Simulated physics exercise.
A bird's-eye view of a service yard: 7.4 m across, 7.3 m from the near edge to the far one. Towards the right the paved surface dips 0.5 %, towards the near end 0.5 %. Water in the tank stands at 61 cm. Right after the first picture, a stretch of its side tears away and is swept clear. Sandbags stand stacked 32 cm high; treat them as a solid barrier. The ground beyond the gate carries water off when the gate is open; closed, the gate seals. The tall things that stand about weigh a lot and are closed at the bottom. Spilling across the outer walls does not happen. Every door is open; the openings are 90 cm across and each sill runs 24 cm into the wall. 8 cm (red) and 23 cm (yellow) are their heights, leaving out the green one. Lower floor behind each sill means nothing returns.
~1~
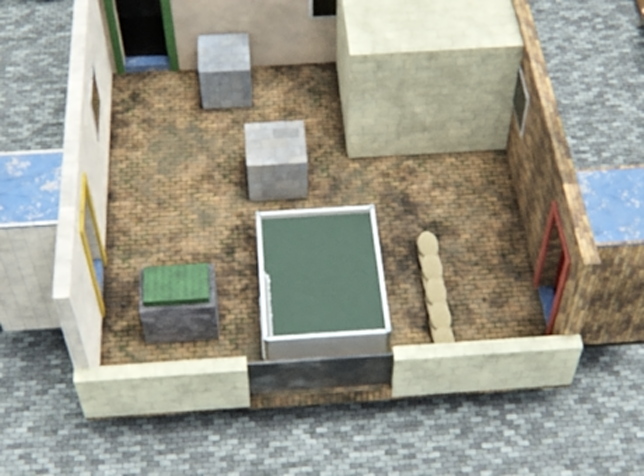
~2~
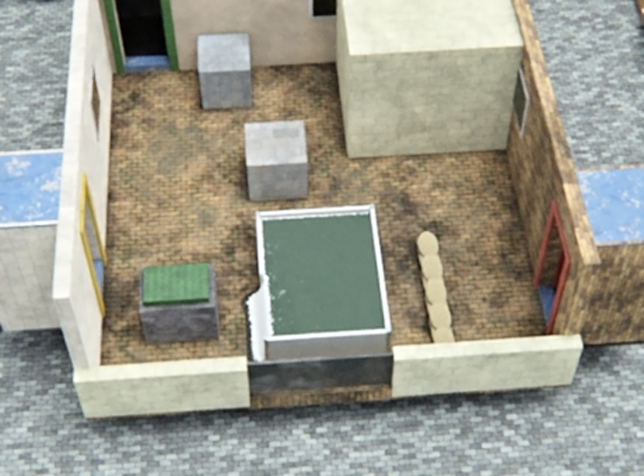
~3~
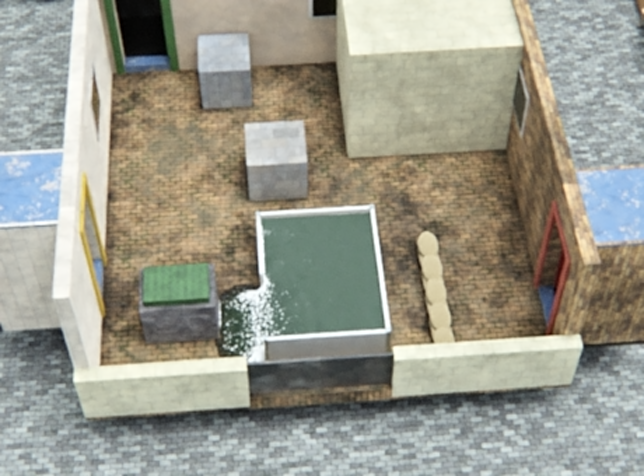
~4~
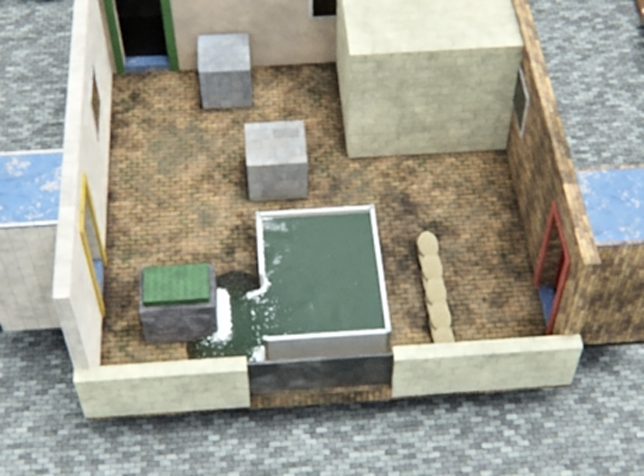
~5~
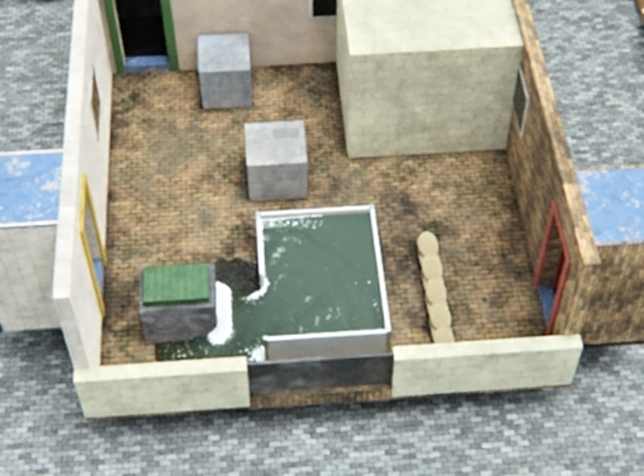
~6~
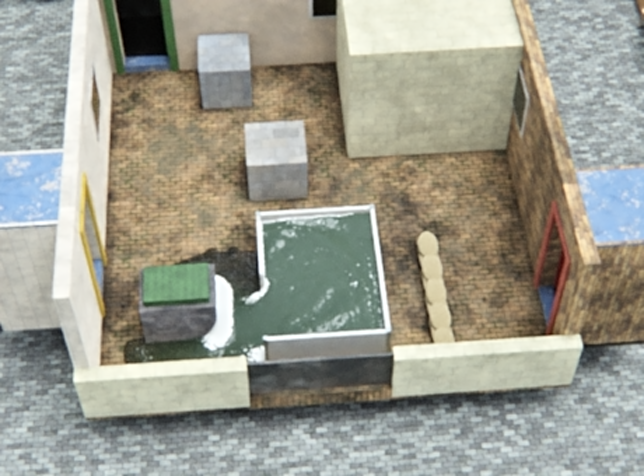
At first, dark green water lies still in a white-rimmed tank in a brick-paved yard. Part of the tank's left side gives way and water pours out in a white, foaming burst, then spreads across the paving, reaching the green-topped block and wrapping around its base along the near wall.
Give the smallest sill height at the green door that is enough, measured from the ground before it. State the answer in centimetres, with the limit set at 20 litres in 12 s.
Roughly 17 cm.
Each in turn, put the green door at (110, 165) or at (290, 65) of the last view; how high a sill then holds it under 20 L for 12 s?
Roughly 8.0 cm for the first and 6.5 cm for the second.
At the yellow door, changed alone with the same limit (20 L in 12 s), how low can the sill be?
Roughly 8.0 cm at yellow.
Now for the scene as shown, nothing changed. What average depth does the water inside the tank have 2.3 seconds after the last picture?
Around 29 cm on average.
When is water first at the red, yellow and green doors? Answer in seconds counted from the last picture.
Front log: Red = 3.8 s, yellow = 1.1 s, green = 3.2 s.
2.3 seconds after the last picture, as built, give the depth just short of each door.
Depth at red 0 cm, at yellow 12 cm, at green 0 cm.
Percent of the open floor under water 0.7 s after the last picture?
Approximately 15 %.
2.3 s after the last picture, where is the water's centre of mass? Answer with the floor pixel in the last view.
Centre of the water: Approx. (248, 296) px.
Then, 0.7 s after the last picture water covers 15 % of the floor, deepest (47 cm) near (233, 330); it has not reached the green door.
Then, 2.3 s after the last picture water covers 45 % of the floor, deepest (34 cm) near (122, 393); it has not reached the green door.
Then, 11.3 s after the last picture water covers 95 % of the floor, deepest (12 cm) near (199, 296); 6 cm at the green door, 16 litres in over its 18 cm sill.
At the green door as built, the water peaked near 25 cm, 3.5 s after the last picture.
Run again over the same 12 s with other heights there, 35 litres in over 15.5 cm, 6 litres over 20.5 cm. The limit of 20 litres is kept from about 17 cm up.
